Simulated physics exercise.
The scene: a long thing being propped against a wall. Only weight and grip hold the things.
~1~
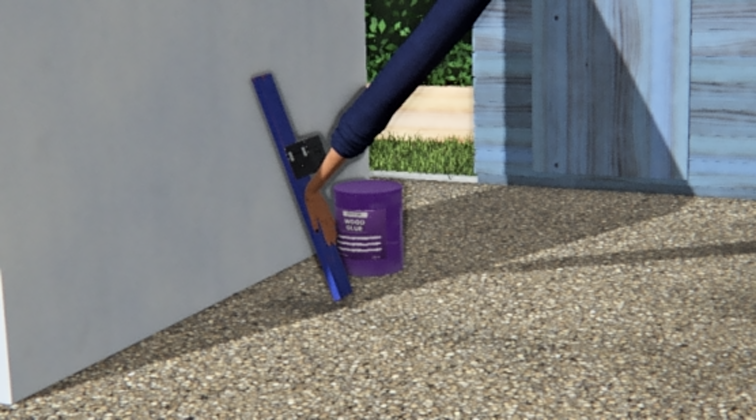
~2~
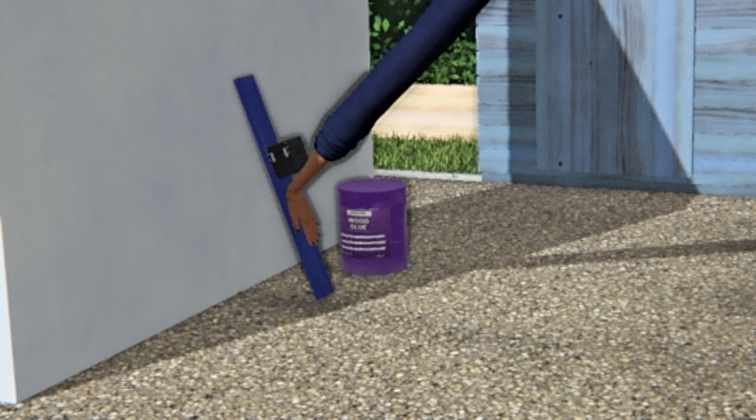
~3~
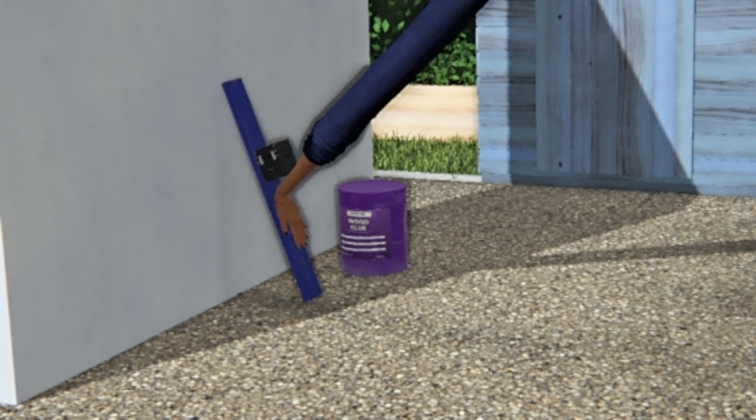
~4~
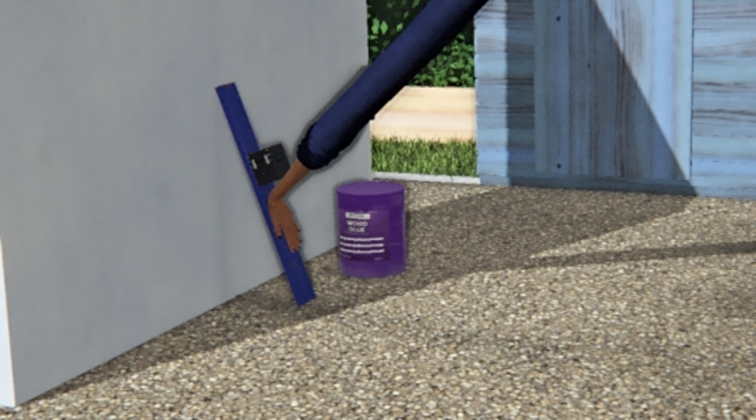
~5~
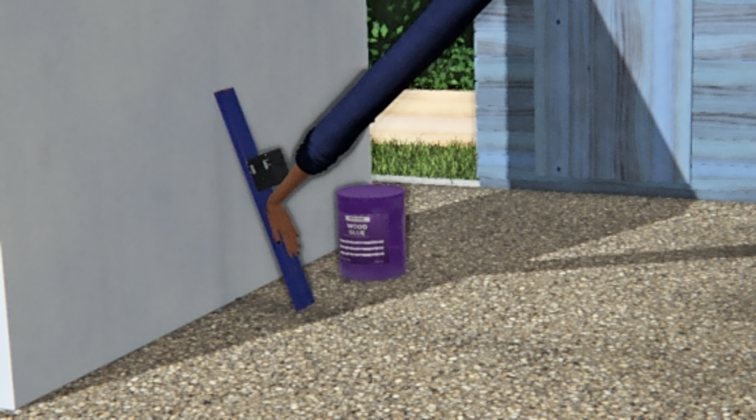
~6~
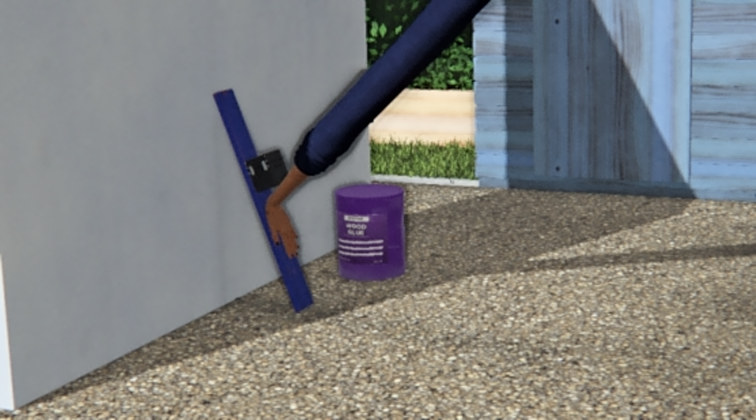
At first, a hand at the end of a dark blue sleeve holds a leaning blue plank in front of a purple pail, near a grey wall. The hand shifts the plank a short way left, clear of the pail, then keeps it propped against the wall, almost still.
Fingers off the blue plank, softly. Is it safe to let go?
As it turns out, it remains leaning.
Then, 0.40 s later than the last frame, all is still.
Then, 0.90 s later than the last frame, blue plank resting near (264, 200).
When it is over, both as before. End places, in pixels of the last picture, blue plank near (264, 200). The plank stays up.
